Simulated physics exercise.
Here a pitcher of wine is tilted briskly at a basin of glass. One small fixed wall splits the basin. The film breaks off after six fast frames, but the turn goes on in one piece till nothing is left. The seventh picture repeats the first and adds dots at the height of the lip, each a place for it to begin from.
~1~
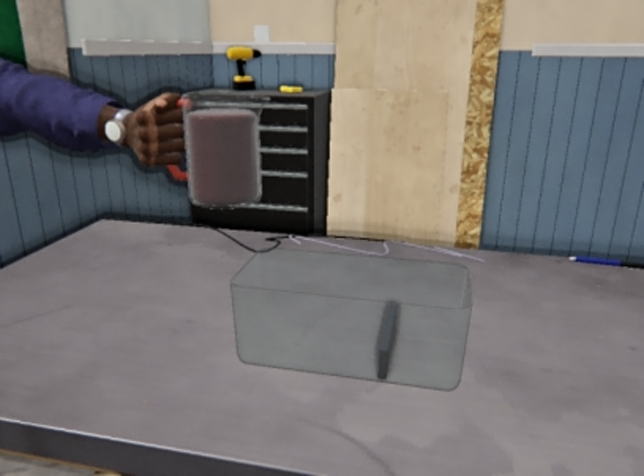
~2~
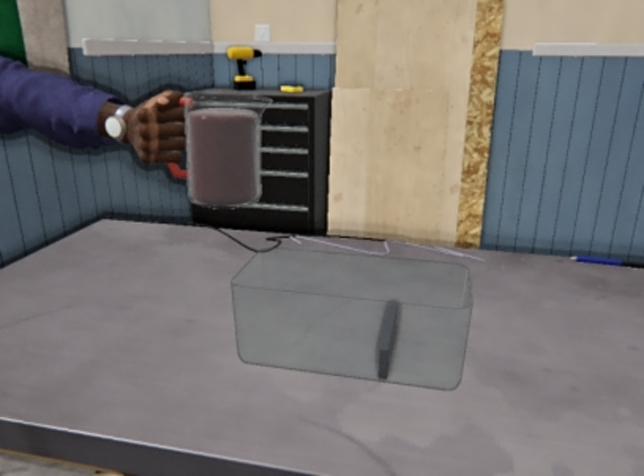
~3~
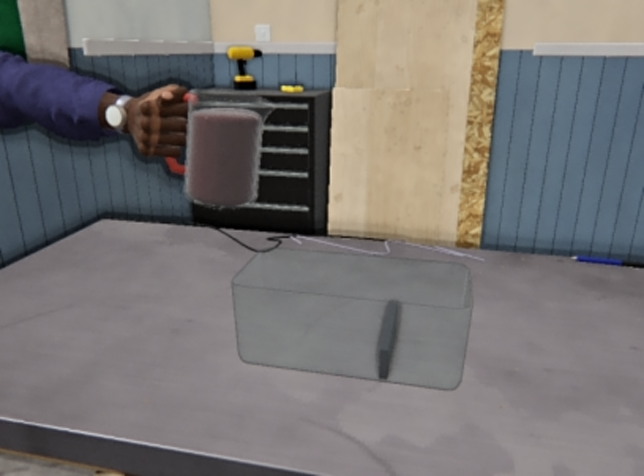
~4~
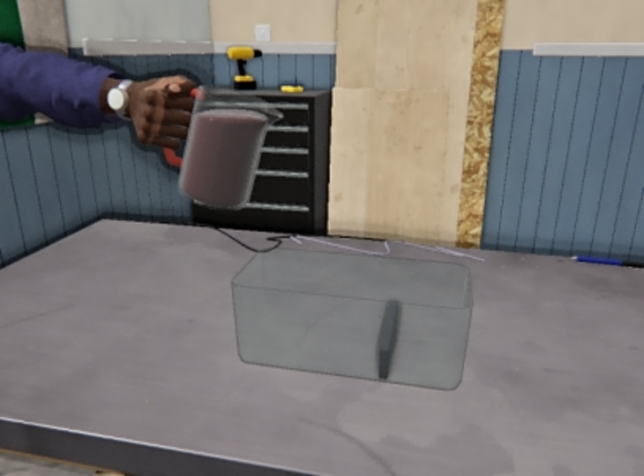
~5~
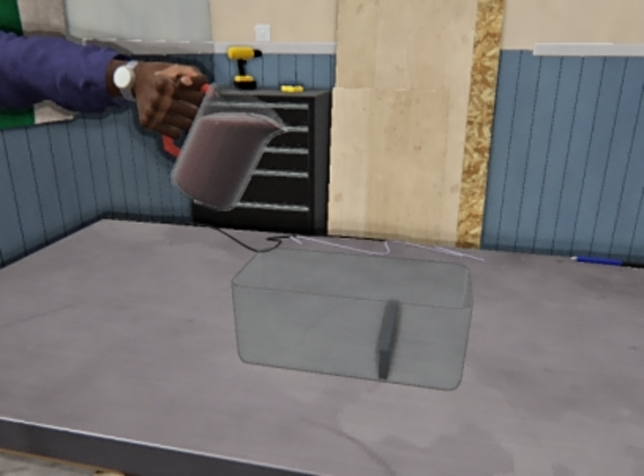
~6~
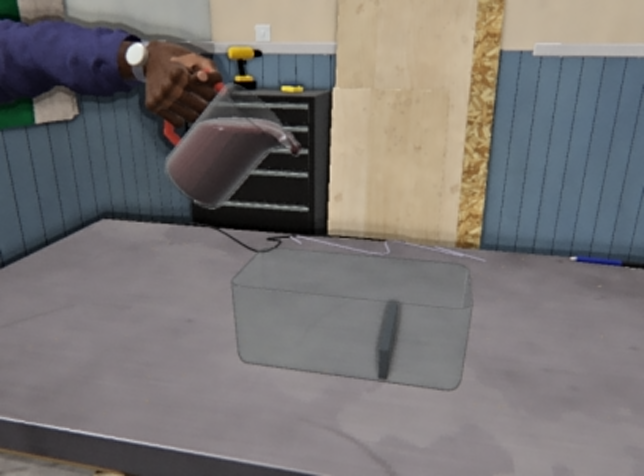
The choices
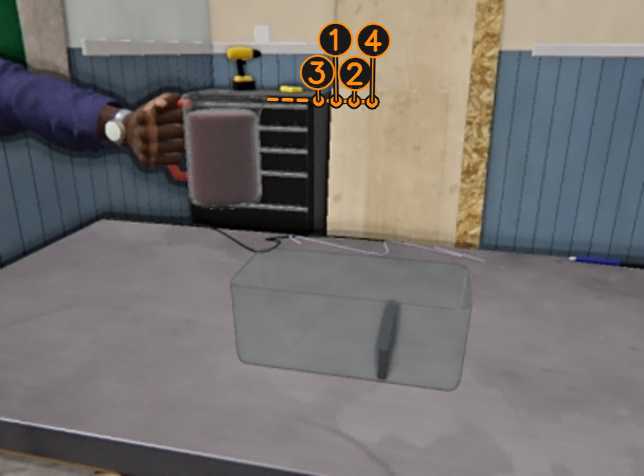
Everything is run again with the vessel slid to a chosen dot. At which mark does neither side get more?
The best dot is 1.
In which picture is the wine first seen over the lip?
In picture 6.
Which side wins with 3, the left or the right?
The left side.
On the marked copy, 1 at (336, 101); 2 at (354, 101); 3 at (318, 100); 4 at (372, 102).
If 1 is chosen, about 48 % ends left of the wall and 51 % right of it.
If 2 is chosen, about 26 % ends left of the wall and 72 % right of it; 3 % is lost outside.
If 3 is chosen, about 78 % ends left of the wall and 16 % right of it; 6 % is lost outside.
If 4 is chosen, about 31 % ends left of the wall and 63 % right of it; 6 % is lost outside.
